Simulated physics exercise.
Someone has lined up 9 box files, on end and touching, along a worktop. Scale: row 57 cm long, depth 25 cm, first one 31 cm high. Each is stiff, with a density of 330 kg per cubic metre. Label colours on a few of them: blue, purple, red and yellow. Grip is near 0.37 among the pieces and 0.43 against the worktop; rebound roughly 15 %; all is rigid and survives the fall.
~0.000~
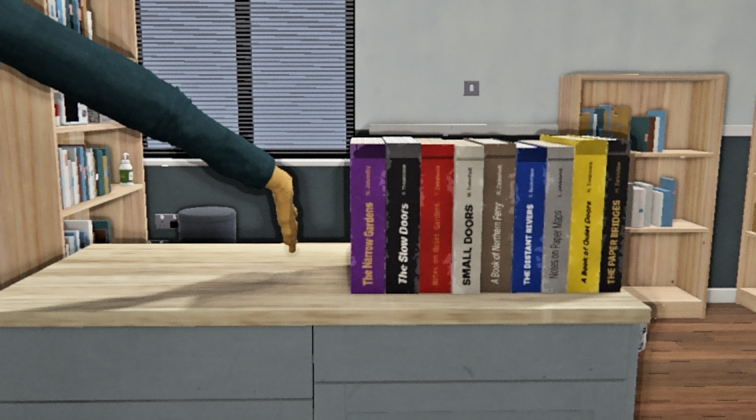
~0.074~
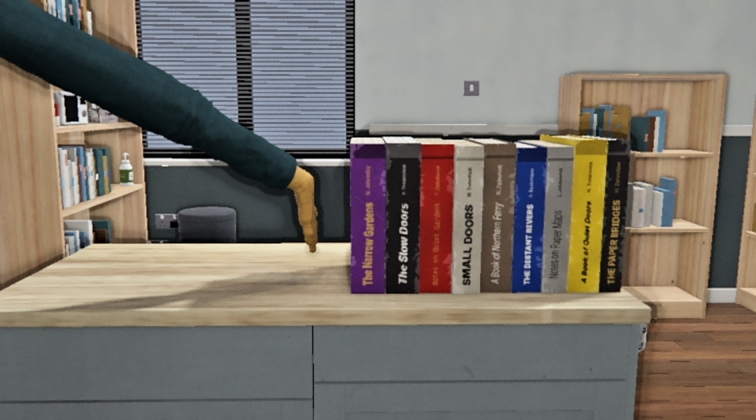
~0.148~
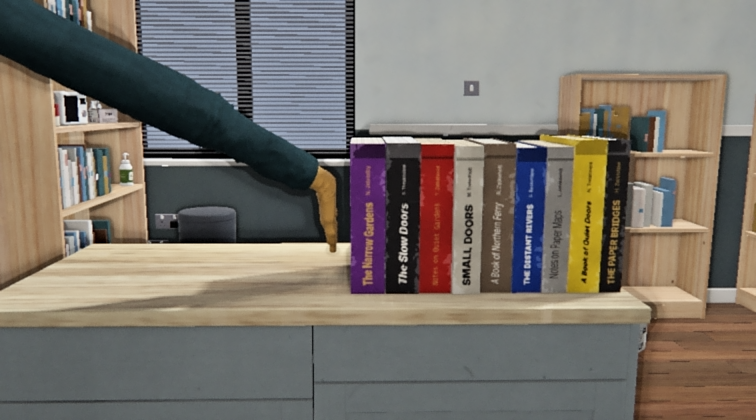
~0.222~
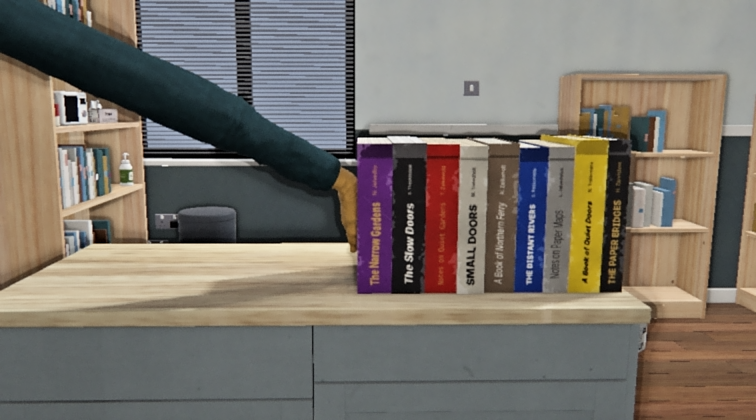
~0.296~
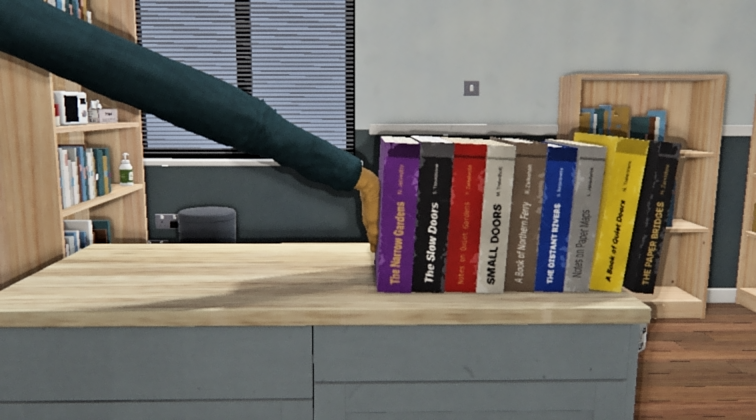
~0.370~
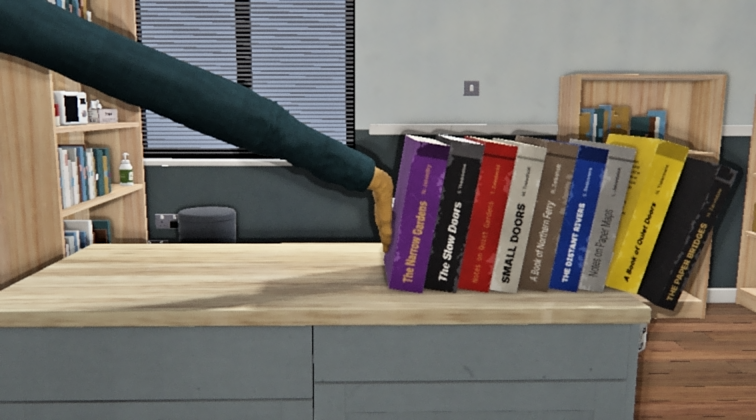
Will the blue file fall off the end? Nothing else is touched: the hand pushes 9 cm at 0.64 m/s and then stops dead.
Looks like it takes the plunge.
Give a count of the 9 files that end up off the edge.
I make it 4 of them.
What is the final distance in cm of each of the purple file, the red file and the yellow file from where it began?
Purple 10, red 20, yellow 100.
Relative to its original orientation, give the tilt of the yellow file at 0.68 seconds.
It's at some 100 degrees.
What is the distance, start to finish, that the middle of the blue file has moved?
Straight-line shift: Approx. 90 cm.
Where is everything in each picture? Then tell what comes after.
In the first frame (each place is the centre of the face we see best), hand (280, 201) 13 cm from the first; blue file (529, 222); purple file (368, 221); red file (437, 220); all in place.
In the second frame, hand (301, 201) 8 cm from the first; blue file (529, 222).
In the third frame, hand (323, 201) 33 mm from the first; blue file (529, 222).
In the fourth frame, hand (344, 201) 14 mm in; blue file (532, 222).
In the fifth frame, hand (365, 201) 6 cm in; blue file (556, 221) moved 55 mm; yellow file (619, 216) tilted 7°; 9 have shifted.
In the sixth frame, hand (378, 201) 9 cm in, stopped; blue file (579, 220) tilted 10°; yellow file (648, 218) tilted 16°; purple file (419, 219) tilted 10°; steepest lean 20°, the file at (697, 240); 9 have shifted.
By 0.48 s, none of the 9 files off the edge, 9 disturbed; blue file tilted 26°; yellow file tilted 42°.
By 0.68 s, 2 of the 9 files off the edge; blue file tilted 50°; yellow file on its side.
By 0.98 s, 4 of the 9 files off the edge; blue file upside down; yellow file on its side.
When it is over (1.5 s), 4 of the 9 files off the edge; blue file on its side; yellow file on its side; red file tilted 52°.
